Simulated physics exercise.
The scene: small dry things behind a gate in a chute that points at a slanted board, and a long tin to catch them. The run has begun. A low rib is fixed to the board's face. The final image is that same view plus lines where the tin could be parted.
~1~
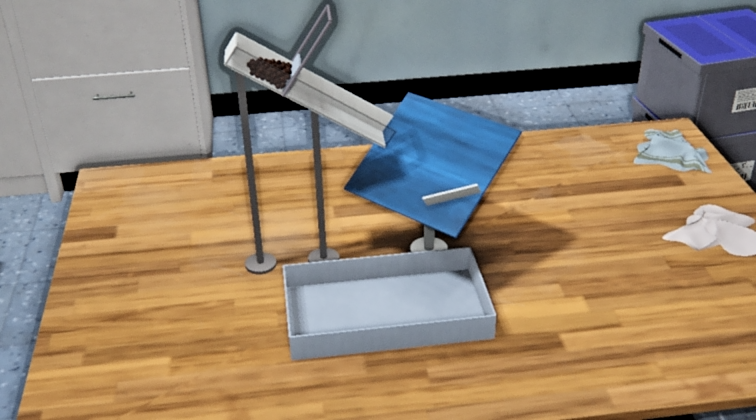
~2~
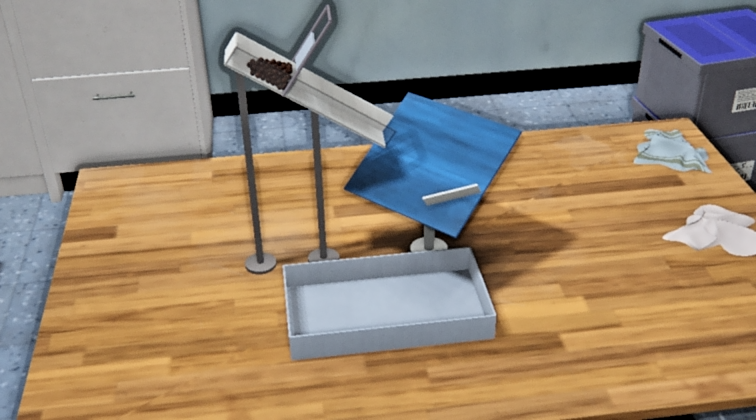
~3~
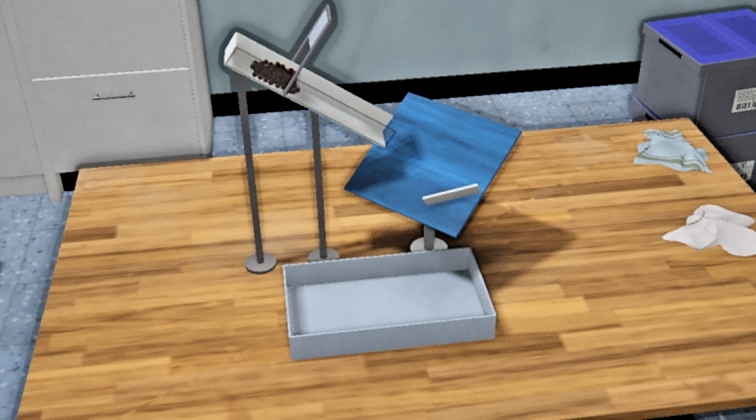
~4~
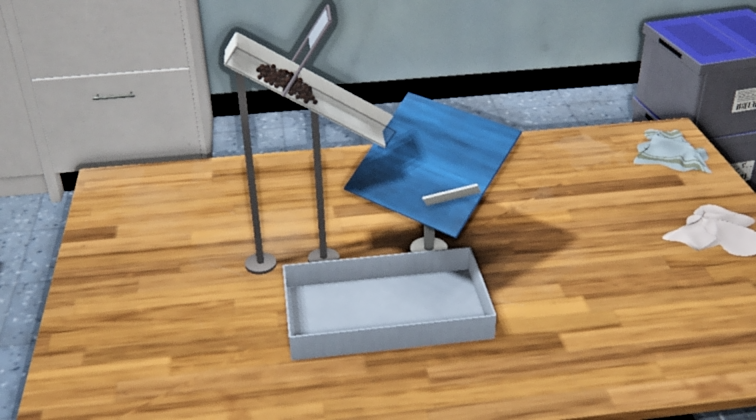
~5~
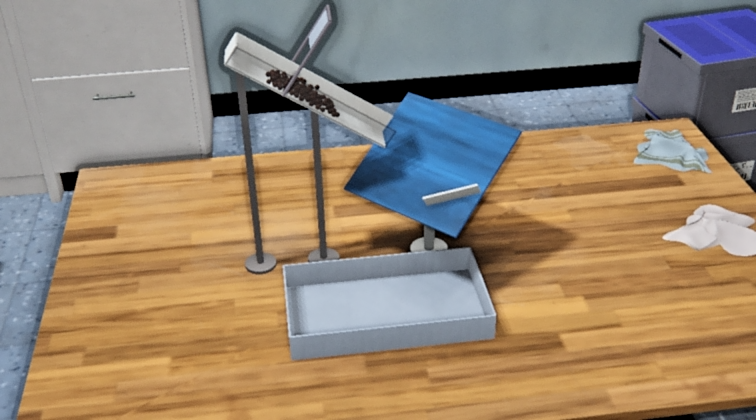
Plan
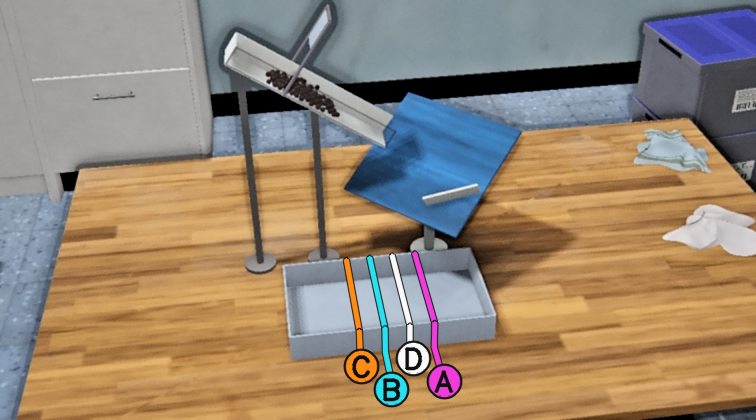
On a wooden table, small dark brown balls sat bunched behind a gate in a white sloping chute, then slid under it and spread partway down toward a tilted blue board above an empty tin.
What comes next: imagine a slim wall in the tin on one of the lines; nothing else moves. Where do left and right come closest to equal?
B is best.
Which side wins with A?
The left side.
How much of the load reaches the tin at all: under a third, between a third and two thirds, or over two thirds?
About that: Over two thirds.
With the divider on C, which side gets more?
The right side.
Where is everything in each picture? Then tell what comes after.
In the first frame, load behind the gate at (274, 74), chocolate balls; lip of the chute at (383, 140), sloping gently.
In the second frame, middle of the board at (430, 160), tilted fairly steeply; middle of its low edge at (397, 212); of its high edge at (463, 111).
In the third frame, front corners of the tin at (290, 337) and (495, 315), empty; front of the load at (297, 90).
In the fourth frame, middle of the load at (291, 84); its front at (315, 102), about a quarter of the way to the lip; rib from (477, 185) to (423, 198).
In the fifth frame, middle of the load at (304, 91); its front at (337, 115), about half of the way to the lip.
On the marked copy, line A crosses the front rim at (434, 322); line B crosses the front rim at (384, 327); line C crosses the front rim at (359, 330); line D crosses the front rim at (409, 324).
With A, of what is caught, all on the left of the divider, none on the right.
With B, of what is caught, about half on the left of the divider, about half on the right.
With C, of what is caught, a small part on the left of the divider, most on the right.
With D, of what is caught, nearly all on the left of the divider, a stray few on the right.
